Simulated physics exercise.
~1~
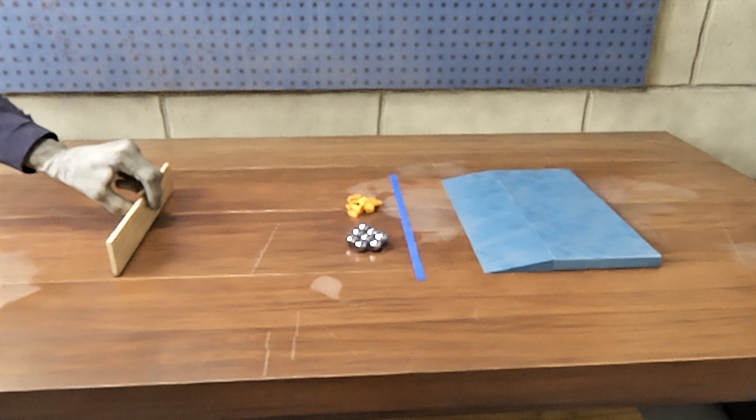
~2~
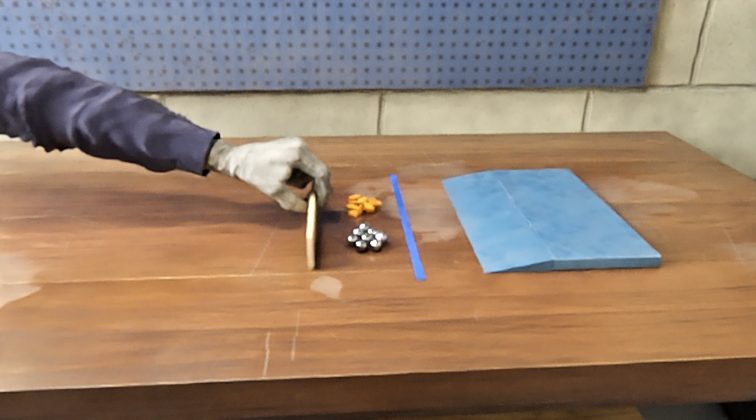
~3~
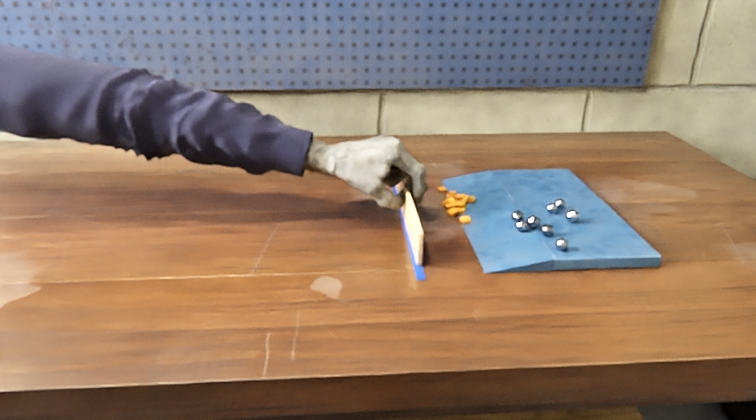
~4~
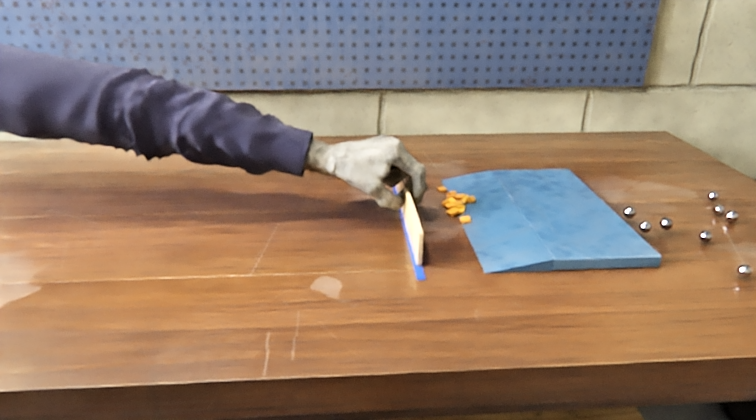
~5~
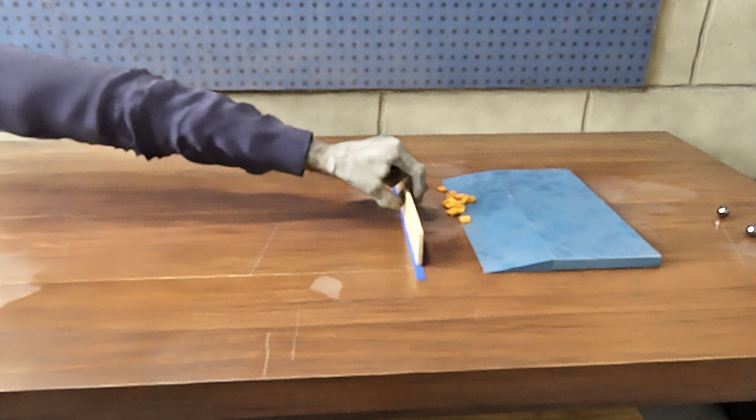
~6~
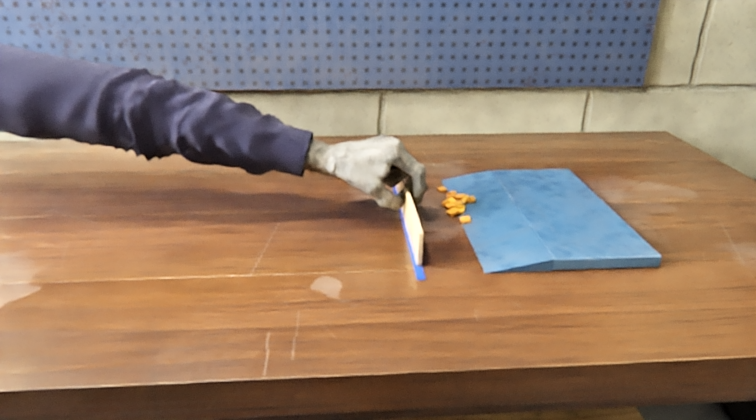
A gloved hand slides an upright wooden strip right to a blue tape line, sending metallic balls up and over a blue slab and out of view to the right, while the orange pieces behind them stop around the slab's sloping left edge.
